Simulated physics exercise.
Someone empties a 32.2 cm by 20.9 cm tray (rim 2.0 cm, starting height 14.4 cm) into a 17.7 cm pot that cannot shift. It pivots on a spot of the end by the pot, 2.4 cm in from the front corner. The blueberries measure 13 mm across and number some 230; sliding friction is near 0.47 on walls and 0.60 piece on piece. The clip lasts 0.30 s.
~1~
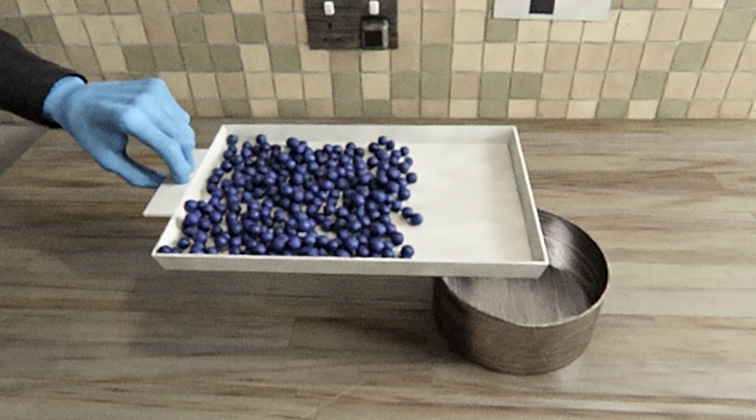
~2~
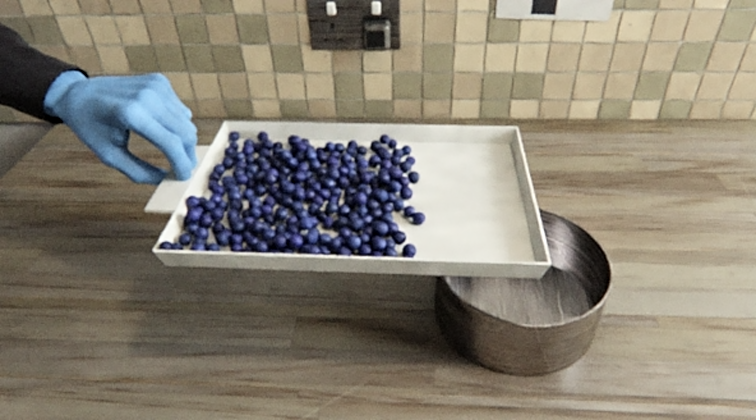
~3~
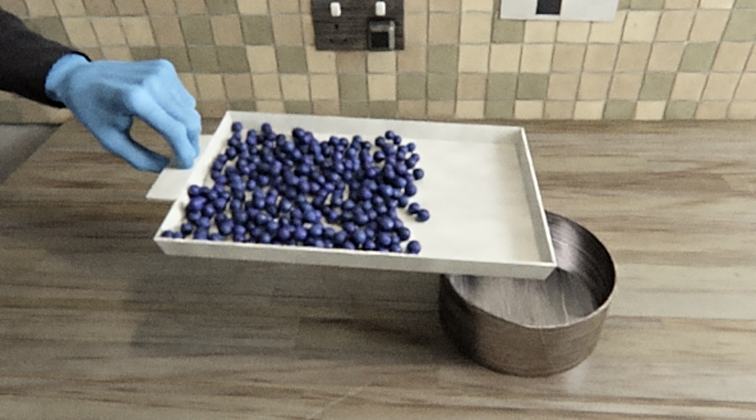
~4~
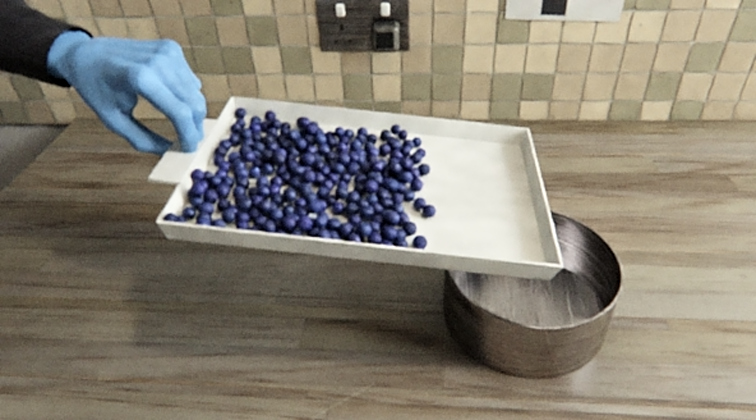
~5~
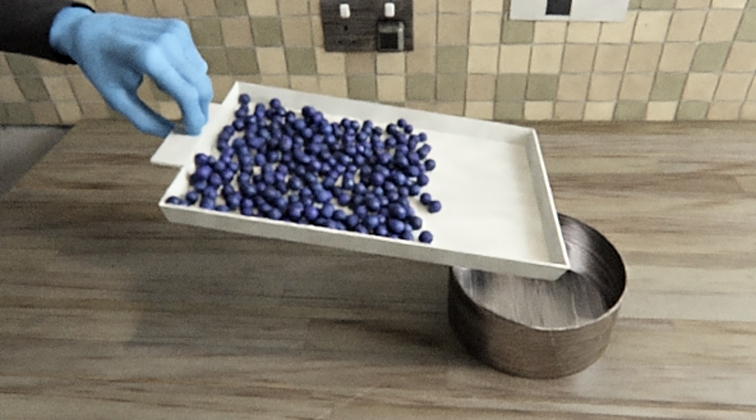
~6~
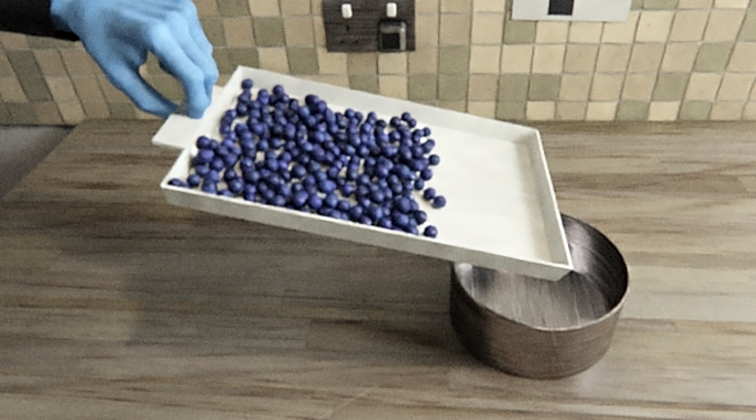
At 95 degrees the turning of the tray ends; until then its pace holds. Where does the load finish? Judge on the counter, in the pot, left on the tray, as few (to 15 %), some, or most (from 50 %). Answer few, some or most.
Counter: Some, pot: Most, tray: Few.
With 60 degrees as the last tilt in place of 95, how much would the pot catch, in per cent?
It would be near 10 per cent.
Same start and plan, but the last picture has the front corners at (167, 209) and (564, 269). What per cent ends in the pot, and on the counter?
Pot 0, counter 100.
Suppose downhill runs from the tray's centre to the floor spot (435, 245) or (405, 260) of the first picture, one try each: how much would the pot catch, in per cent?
Some 0 and 0 per cent.
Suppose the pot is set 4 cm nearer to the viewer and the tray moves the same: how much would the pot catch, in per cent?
It would be near 60 per cent.
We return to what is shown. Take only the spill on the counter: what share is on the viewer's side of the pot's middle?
About 50 per cent.
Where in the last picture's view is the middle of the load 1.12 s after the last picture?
Near (545, 177).
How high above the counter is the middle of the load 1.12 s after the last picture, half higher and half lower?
Roughly 18 cm.
Then, 0.67 s after the last picture, tilt 52 degrees; the tray holds 95 %, the pot 0 %.
Then, 1.12 s after the last picture, tilt 77 degrees; the tray holds 80 %, the pot 10 %.
Then, 1.65 s after the last picture, tilt 95 degrees; the tray holds 15 %, the pot 50 %.
In the end, counter 35 %, pot 65 %, tray 0 %.
